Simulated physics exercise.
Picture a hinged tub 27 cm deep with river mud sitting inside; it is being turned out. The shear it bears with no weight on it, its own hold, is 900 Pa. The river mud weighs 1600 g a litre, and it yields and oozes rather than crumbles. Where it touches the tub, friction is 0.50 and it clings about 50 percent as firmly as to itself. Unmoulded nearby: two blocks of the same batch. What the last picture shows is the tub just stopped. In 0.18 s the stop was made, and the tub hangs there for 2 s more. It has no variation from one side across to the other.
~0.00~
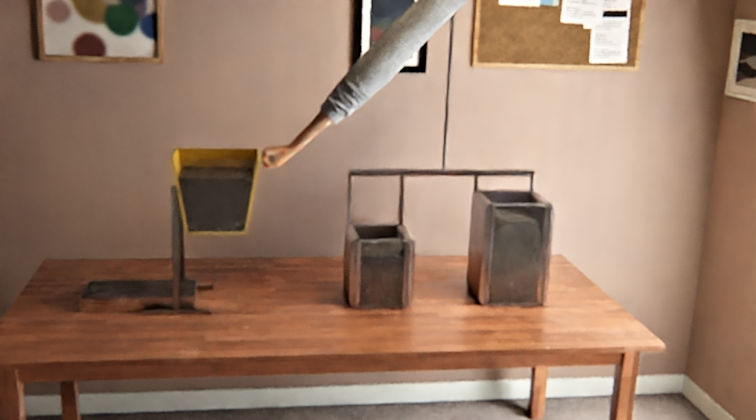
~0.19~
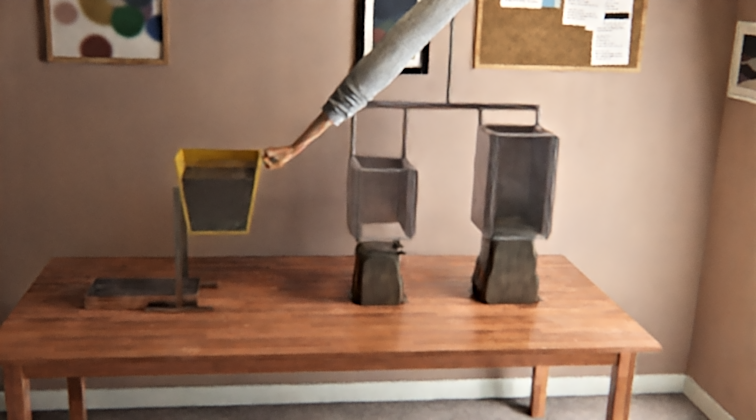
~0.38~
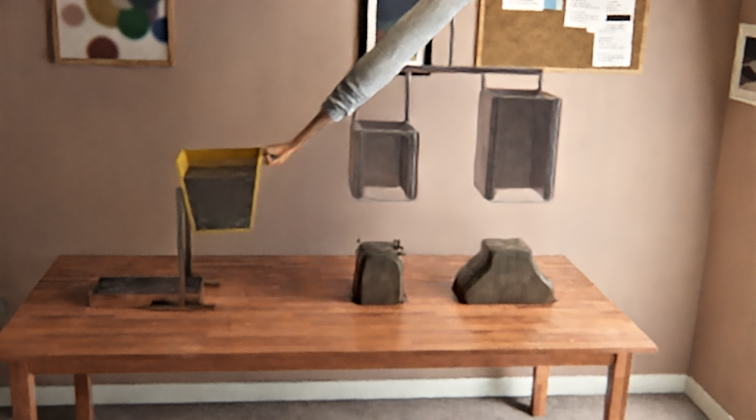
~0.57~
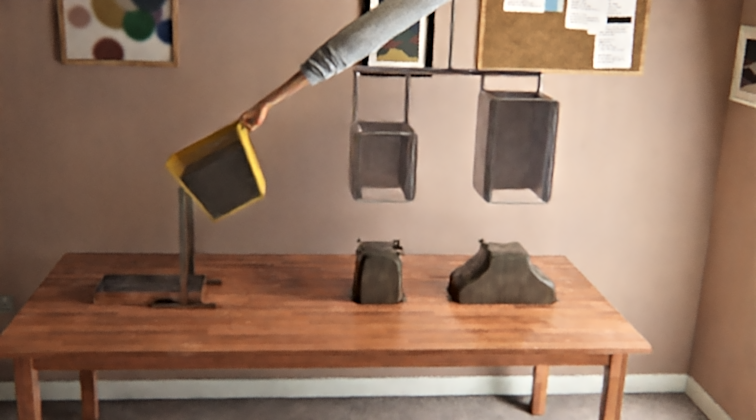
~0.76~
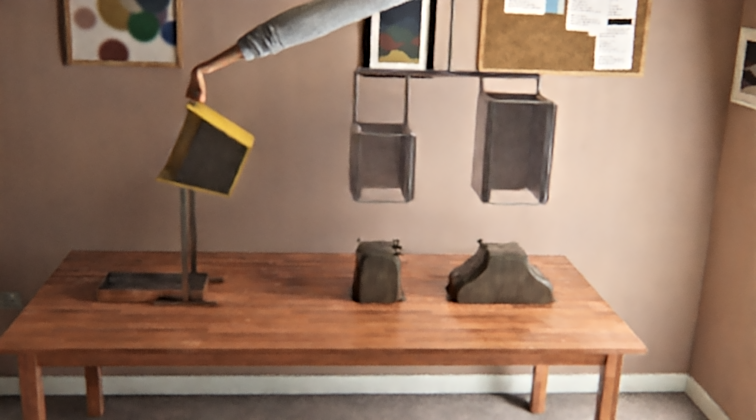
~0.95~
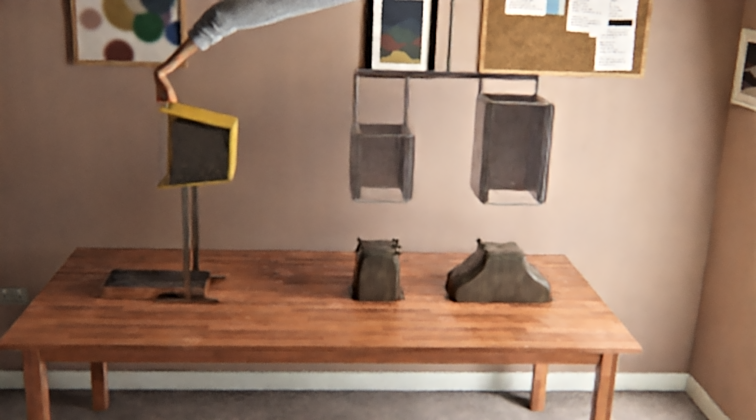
At the start, a hand holds an upright yellow-rimmed tub of dark mud while two box moulds stand on the table. The moulds lift away, exposing two dark blocks, and the right one slumps lower and wider. The arm then swings the tub leftward onto its side, the mud still inside.
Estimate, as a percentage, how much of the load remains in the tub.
I would say about 63 per cent remains in the tub.
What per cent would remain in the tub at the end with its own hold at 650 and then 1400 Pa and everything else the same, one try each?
In that order: 45 %, 100 %.
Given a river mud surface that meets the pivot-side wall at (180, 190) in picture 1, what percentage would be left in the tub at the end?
Result: Approx. 100 % remaining in tub.
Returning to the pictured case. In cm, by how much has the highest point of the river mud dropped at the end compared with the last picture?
About 11 cm.
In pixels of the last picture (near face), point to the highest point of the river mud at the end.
Highest point: Approx. (182, 152).
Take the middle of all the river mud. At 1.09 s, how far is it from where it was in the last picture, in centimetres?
About 4 cm.
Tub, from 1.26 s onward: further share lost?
That comes to some 20 per cent of the load.
By 1.09 s, the tub is at 87 degrees and holds 100 %.
By 1.26 s, the tub is at 87 degrees and holds 84 %.
By 1.43 s, the tub is at 87 degrees and holds 71 %.
By 1.60 s, the tub is at 87 degrees and holds 63 %.
By 2.95 s, at the end, the tub is at 87 degrees and holds 63 %.
